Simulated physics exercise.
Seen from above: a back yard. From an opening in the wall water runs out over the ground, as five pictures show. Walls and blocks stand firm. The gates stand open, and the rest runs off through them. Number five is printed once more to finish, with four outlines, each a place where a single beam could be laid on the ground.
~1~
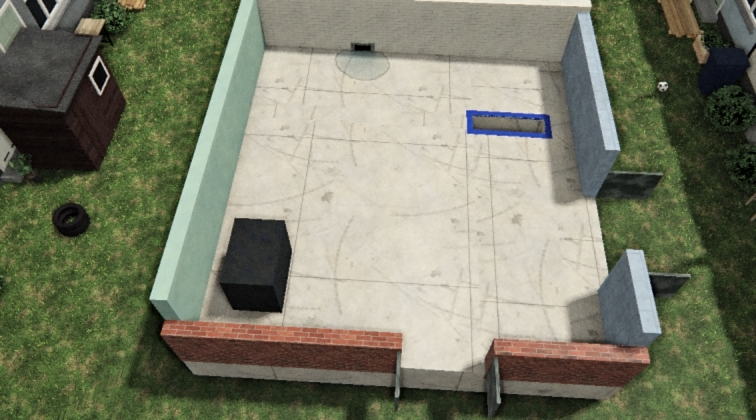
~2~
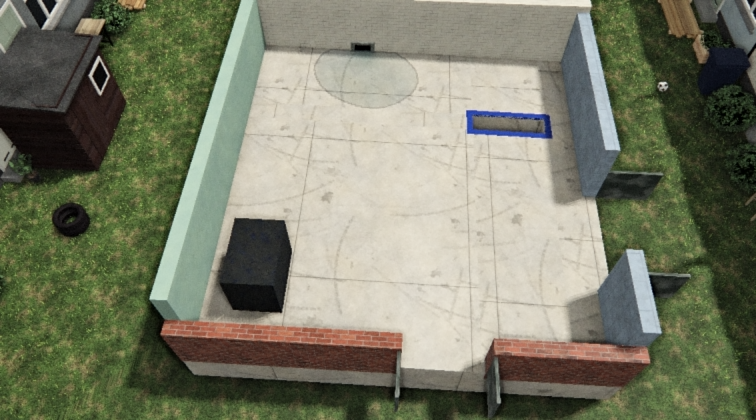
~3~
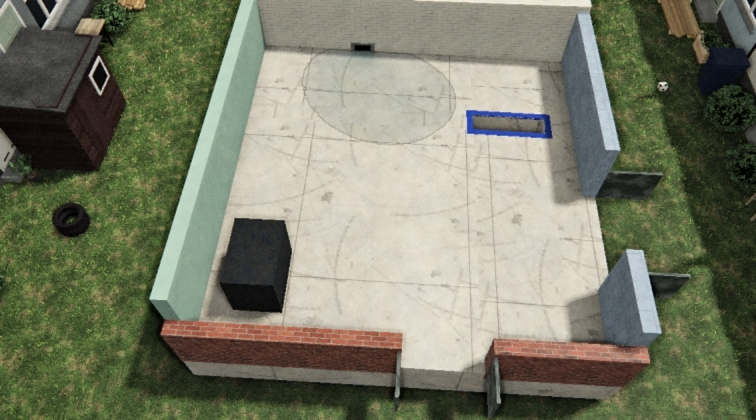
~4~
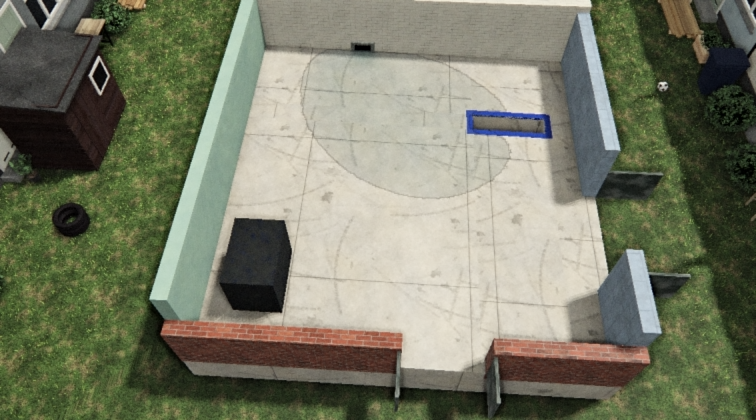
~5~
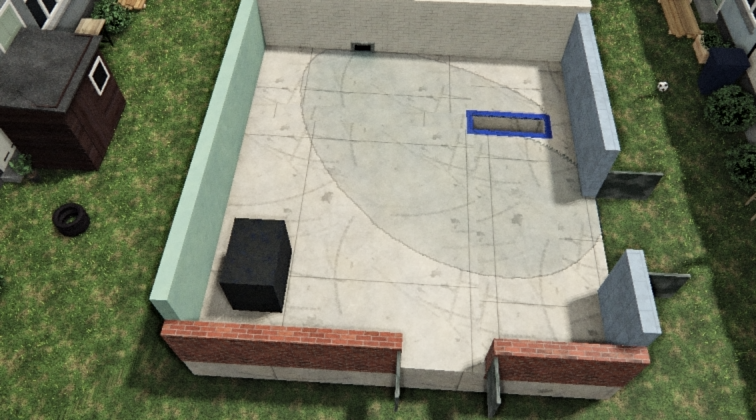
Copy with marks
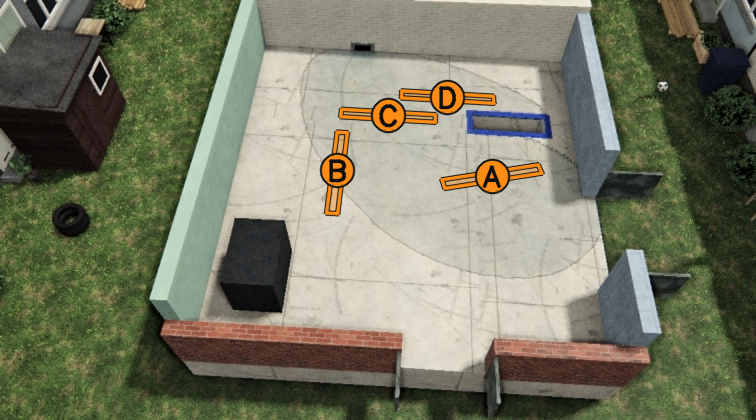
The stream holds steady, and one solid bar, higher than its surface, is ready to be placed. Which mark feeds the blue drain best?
C beats the others.
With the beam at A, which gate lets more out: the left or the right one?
The right gate.
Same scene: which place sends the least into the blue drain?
Place D.
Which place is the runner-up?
Here it is place A.
In orange, A from (443, 184) to (540, 168); B from (332, 213) to (342, 132); C from (341, 112) to (435, 118); D from (401, 94) to (493, 99).
With A, about 36 % of the stream goes into the blue drain, about 63 % out by the gates.
With B, about 22 % of the stream goes into the blue drain, about 77 % out by the gates.
With C, about 51 % of the stream goes into the blue drain, about 45 % out by the gates.
With D, about 9 % of the stream goes into the blue drain, about 90 % out by the gates.
